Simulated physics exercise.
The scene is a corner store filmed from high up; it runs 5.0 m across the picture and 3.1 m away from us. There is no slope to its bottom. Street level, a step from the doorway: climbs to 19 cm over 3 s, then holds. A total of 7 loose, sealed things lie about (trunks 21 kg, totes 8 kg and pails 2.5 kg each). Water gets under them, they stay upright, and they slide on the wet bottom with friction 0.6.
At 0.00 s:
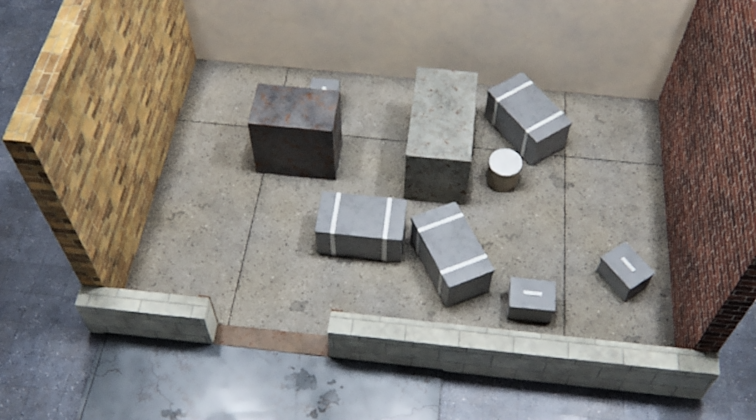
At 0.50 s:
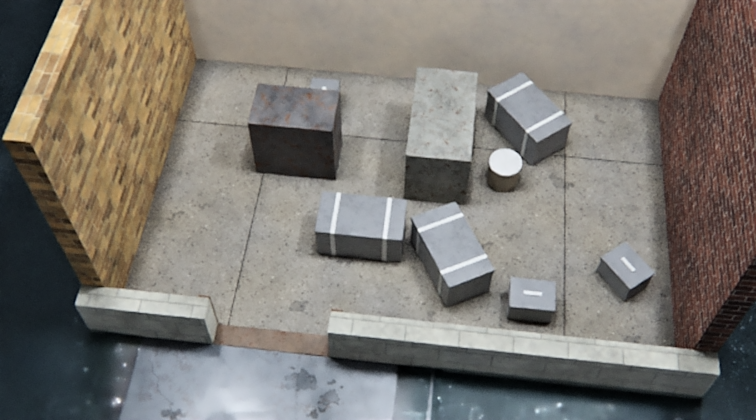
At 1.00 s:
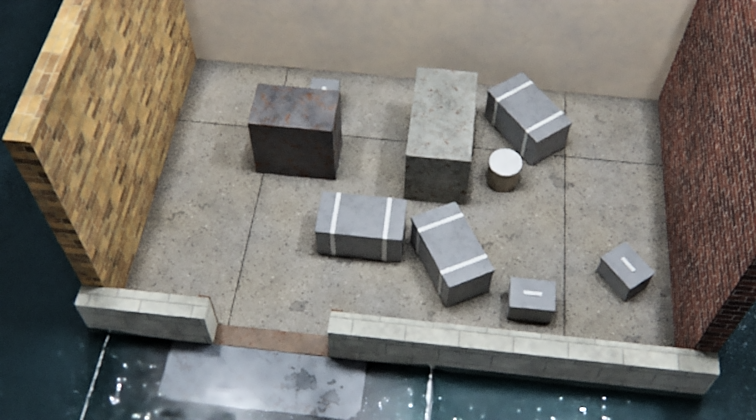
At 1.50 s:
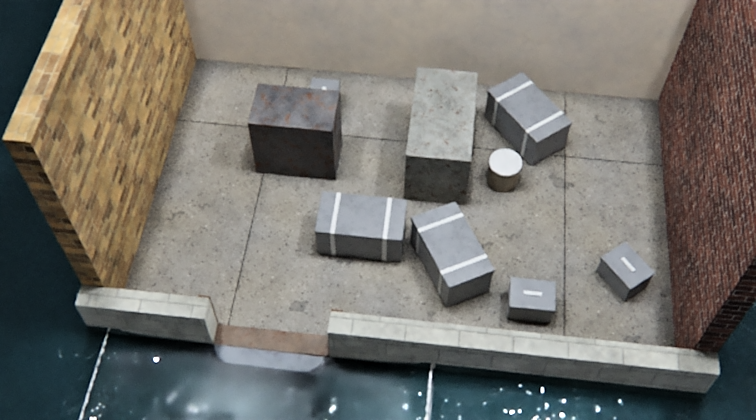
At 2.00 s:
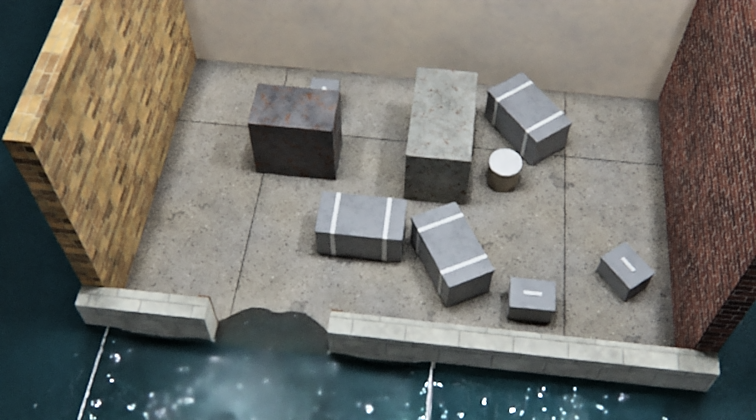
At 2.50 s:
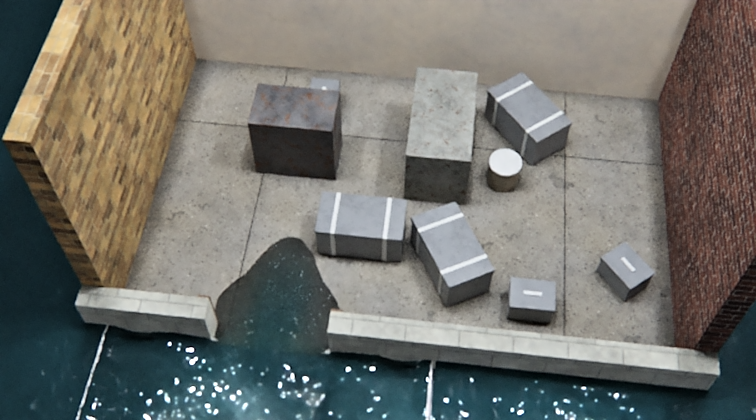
Dark water rises outside the low front wall, then spreads through the gap onto the floor.
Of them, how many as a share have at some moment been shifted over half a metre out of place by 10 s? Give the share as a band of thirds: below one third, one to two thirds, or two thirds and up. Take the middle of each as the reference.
The share is below one third.
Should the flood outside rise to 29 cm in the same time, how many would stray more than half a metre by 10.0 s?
So the tally would be 4.
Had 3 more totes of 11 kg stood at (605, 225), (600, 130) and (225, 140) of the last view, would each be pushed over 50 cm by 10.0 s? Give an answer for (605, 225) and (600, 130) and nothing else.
Order as asked: Not as far and not as far.
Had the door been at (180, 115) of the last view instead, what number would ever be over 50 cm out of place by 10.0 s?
Then 3 of them would.
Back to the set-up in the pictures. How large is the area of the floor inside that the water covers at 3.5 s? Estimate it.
I'd put it close to 3.0 m2.
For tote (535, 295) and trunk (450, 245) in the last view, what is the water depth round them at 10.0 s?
Some 2 cm at the first, some 4 cm at the second.
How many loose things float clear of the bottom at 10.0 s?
Count at that moment: 2.
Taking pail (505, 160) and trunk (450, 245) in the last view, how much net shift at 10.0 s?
30 cm, 0 cm.
After 3.5 s 0 of 7 are over 50 cm from their spots; 0 afloat.
After 4.5 s 0 of 7 are over 50 cm from their spots; 0 afloat.
After 7.0 s 1 of 7 are over 50 cm from their spots; 0 afloat.
After 10.0 s 2 of 7 are over 50 cm from their spots, and 2 have been at some point; 2 afloat.
